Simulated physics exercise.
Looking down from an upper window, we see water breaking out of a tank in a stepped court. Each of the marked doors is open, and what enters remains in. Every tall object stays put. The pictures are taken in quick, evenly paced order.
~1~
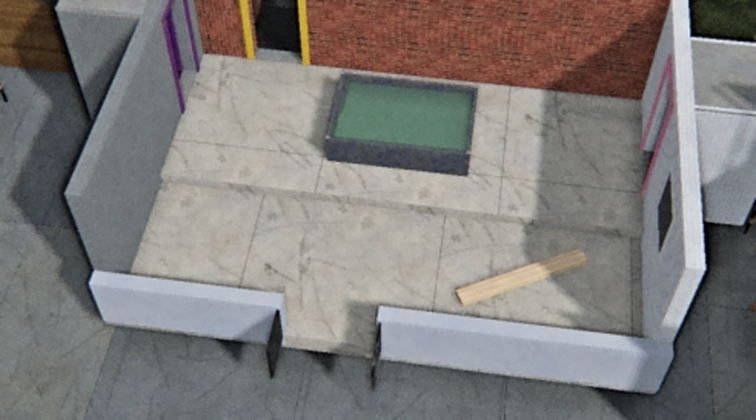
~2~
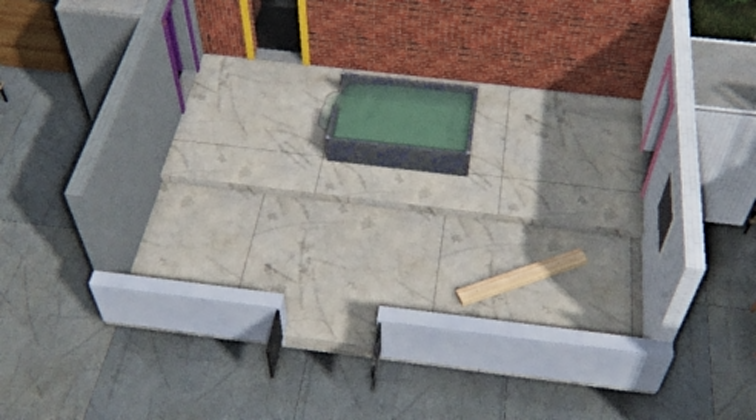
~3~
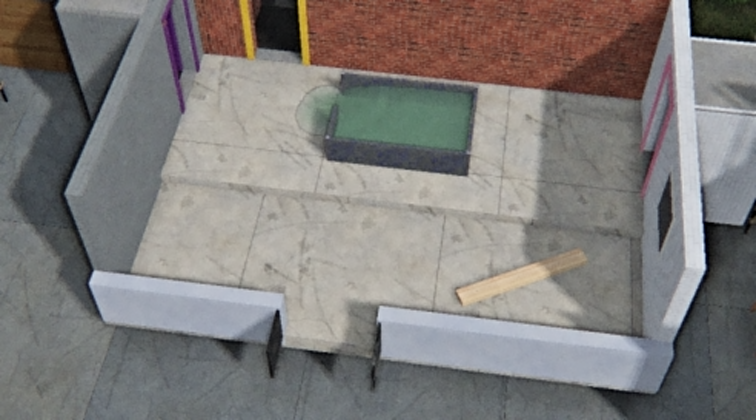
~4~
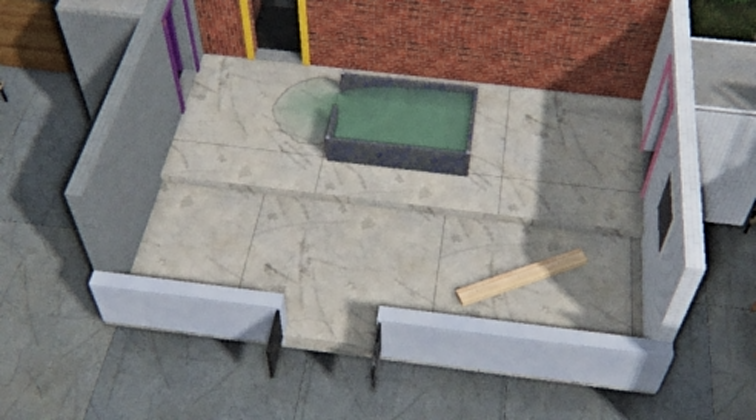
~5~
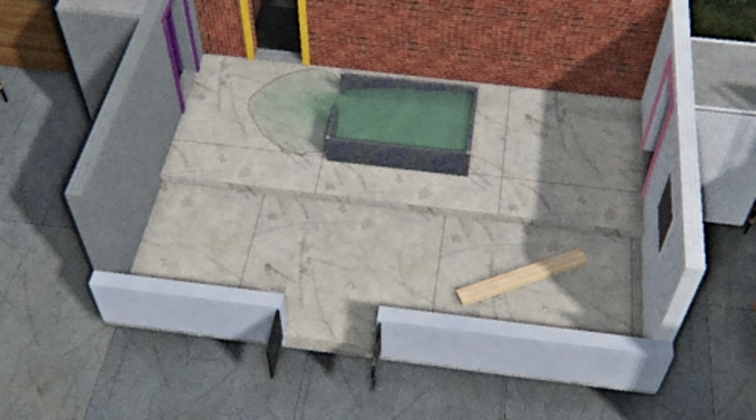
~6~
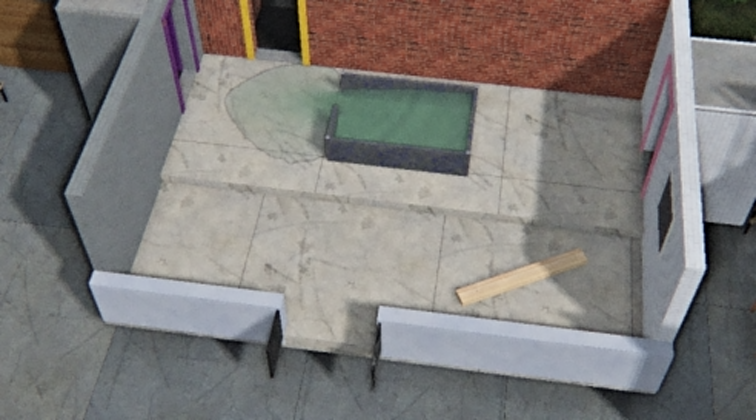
Green water pours from the left side of a dark tank and spreads across pale paving.
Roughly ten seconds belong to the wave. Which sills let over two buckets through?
Outcome: Pink door: Two buckets at most. Purple door: Over two buckets. Yellow door: Over two buckets.
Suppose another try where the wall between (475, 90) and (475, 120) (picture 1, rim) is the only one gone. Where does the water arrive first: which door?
I'd say the pink-painted one.
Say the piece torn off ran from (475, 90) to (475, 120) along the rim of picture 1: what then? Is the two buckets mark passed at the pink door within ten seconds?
Here the pink door overshoots.
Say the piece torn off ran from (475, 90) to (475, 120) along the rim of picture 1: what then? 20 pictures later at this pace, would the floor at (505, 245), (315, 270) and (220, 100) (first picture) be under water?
Untouched, untouched, untouched.
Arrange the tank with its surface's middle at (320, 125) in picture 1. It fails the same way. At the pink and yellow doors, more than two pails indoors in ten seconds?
I'd say pink misses the threshold and yellow misses the threshold.
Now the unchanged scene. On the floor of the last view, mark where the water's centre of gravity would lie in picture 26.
I'd put my finger on (327, 128).
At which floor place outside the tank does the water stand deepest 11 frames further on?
Approximate pixel: (214, 55).
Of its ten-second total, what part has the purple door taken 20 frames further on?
I make it 60 per cent.
A moment on, water covers 15 % of the floor; the pink door not reached, the purple door under two buckets in, the yellow door wet at the sill, nothing in.
Next, water covers 20 % of the floor; the pink door not reached, the purple door over two buckets in, the yellow door under two buckets in.
Then, water covers 25 % of the floor; the pink door not reached, the purple door over two buckets in, the yellow door over two buckets in.
Later, water covers 35 % of the floor; the pink door not reached, the purple door far over two buckets in, the yellow door over two buckets in.
In the end, water covers 55 % of the floor; the pink door not reached, the purple door far over two buckets in, the yellow door over two buckets in.
